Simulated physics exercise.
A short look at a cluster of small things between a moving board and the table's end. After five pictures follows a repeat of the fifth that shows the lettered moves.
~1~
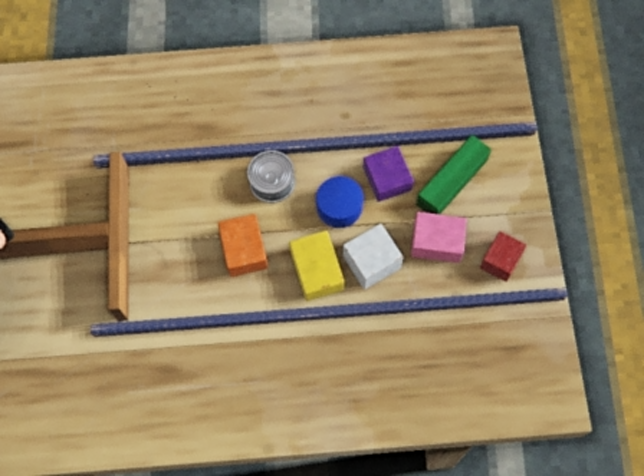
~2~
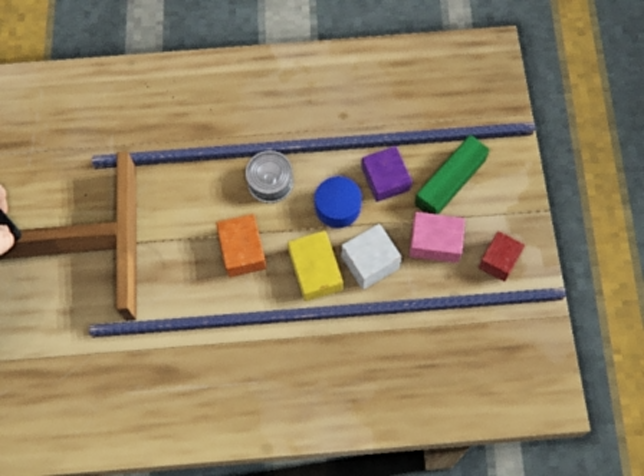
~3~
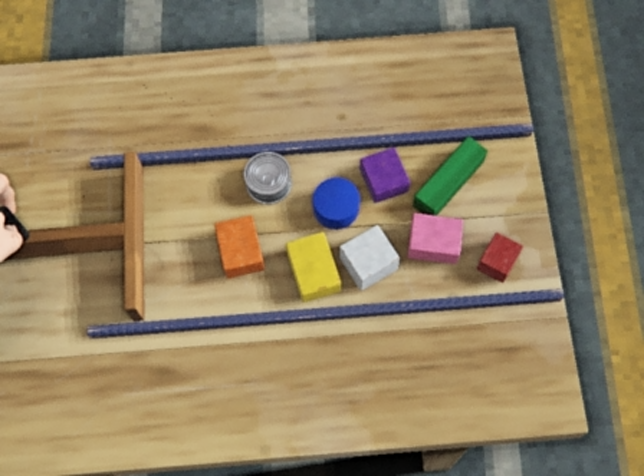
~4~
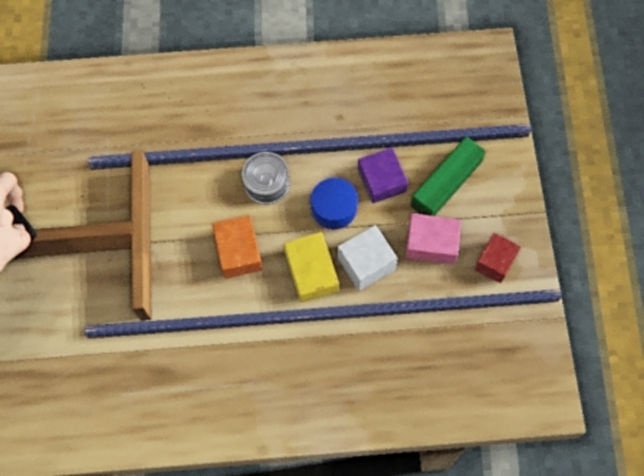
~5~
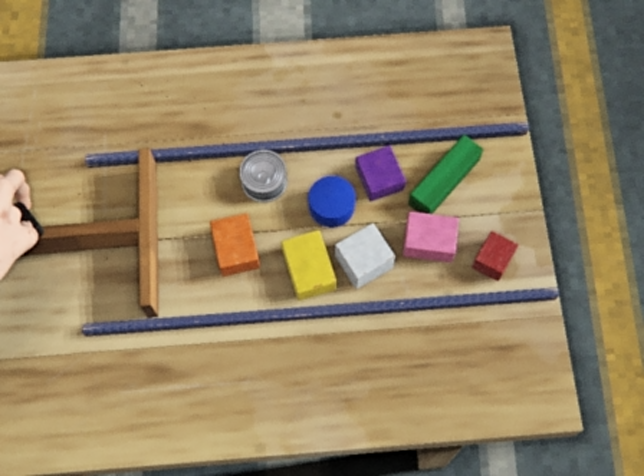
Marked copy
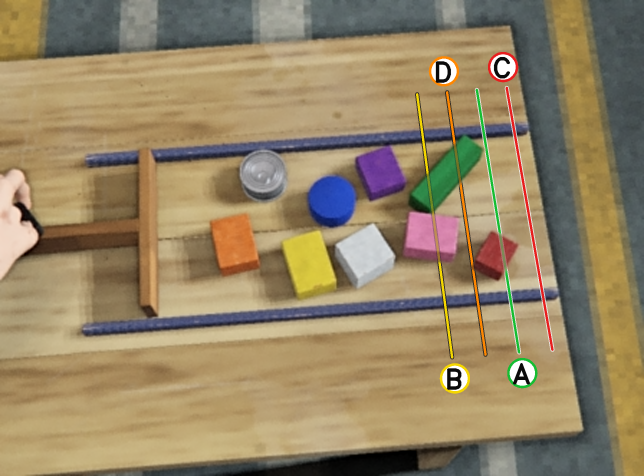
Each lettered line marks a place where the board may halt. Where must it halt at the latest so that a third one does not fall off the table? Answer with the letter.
Line B.
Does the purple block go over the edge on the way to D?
By then, no.
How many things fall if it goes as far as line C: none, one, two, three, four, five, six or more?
Six or more.
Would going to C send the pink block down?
By then, yes.
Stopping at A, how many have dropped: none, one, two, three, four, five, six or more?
By then, six or more.
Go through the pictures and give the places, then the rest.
The first frame shows purple block (388, 174); white block (372, 256); grey tin (272, 177).
The second frame shows board (122, 227); yellow block (315, 266).
The third frame shows board (130, 228); orange block (240, 247).
The fourth frame shows board (138, 227); green stick (448, 179).
The fifth frame shows board (144, 224); purple block (380, 174); white block (364, 256); grey tin (264, 177).
On the copy, A at (497, 214); B at (434, 219); C at (528, 211); D at (465, 216).
On B. First, board (249, 216); grey tin (277, 176); yellow block (319, 265).
Then, board (352, 208); red block (508, 256); pink block (480, 225).
Finally, board (432, 202); pink block over the edge; red block over the edge; two fallen.
By contrast, A drops seven; C drops nine; D drops four.
